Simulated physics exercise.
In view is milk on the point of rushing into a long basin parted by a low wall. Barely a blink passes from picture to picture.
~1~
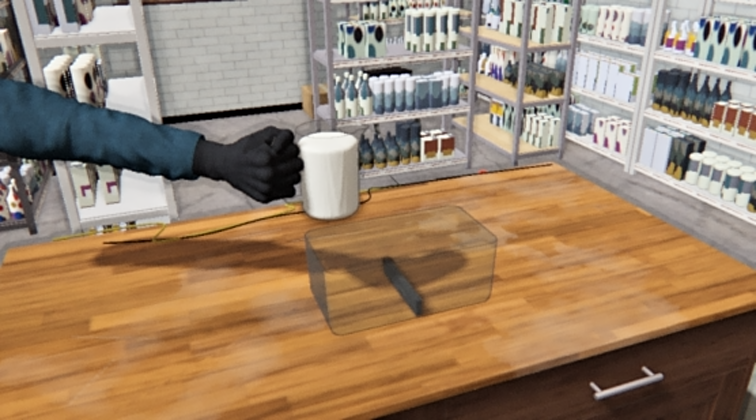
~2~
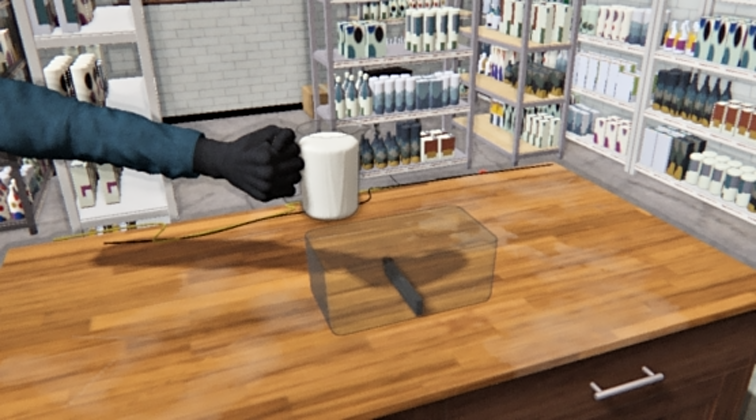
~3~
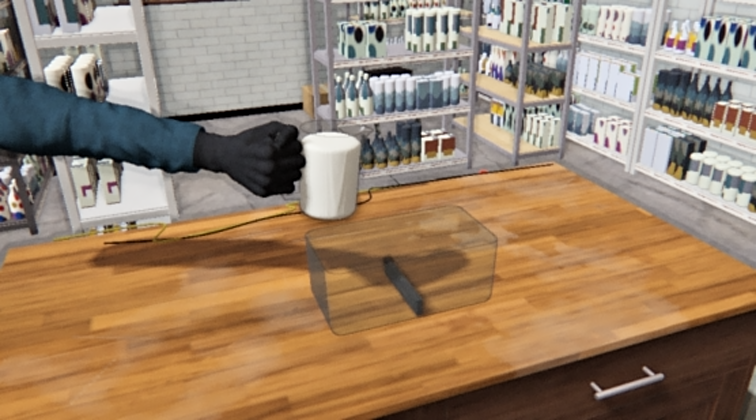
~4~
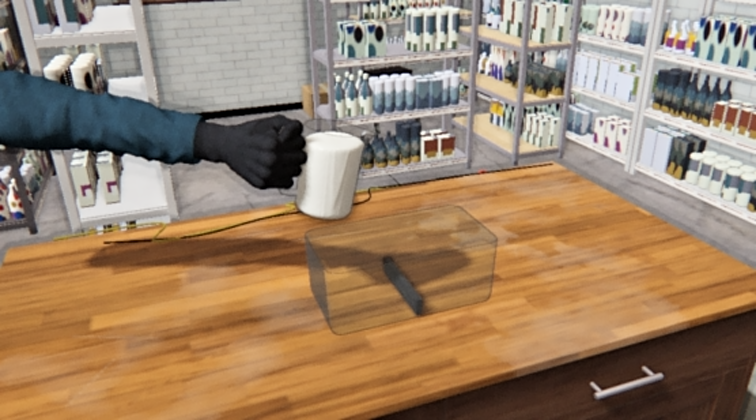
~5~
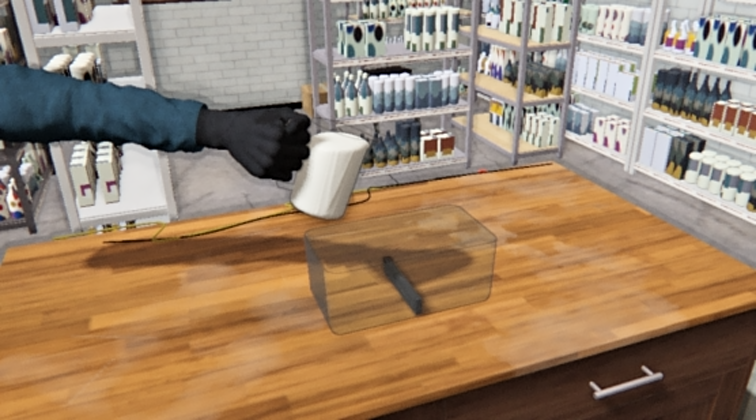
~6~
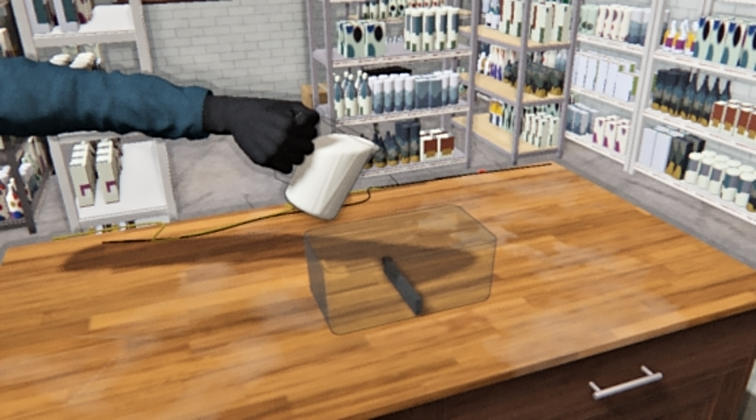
A black-gloved hand in a blue sleeve holding a white jug upright, then tilting it rightward above a clear basin on a wooden counter.
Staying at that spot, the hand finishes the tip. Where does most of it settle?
The section to the right gets the largest share.
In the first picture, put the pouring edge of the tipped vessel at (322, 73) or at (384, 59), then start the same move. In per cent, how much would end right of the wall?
First about 20, then 75 per cent.
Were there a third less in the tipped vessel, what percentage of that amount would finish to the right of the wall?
About 80 percent.
A moment on, the tilt is 89° and 70 per cent is still to pour, 0 is left of the wall and 11 right of it.
Next, the tilt is 101° and 27 per cent is still to pour, 5 is left of the wall and 49 right of it.
Then the tilt is 101° and 7 per cent is still to pour, 7 is left of the wall and 80 right of it.
Later the tilt is 101° and 1 per cent is still to pour, 11 is left of the wall and 86 right of it.
In the end 16 per cent lies left of the wall, 83 right of it and 1 outside.
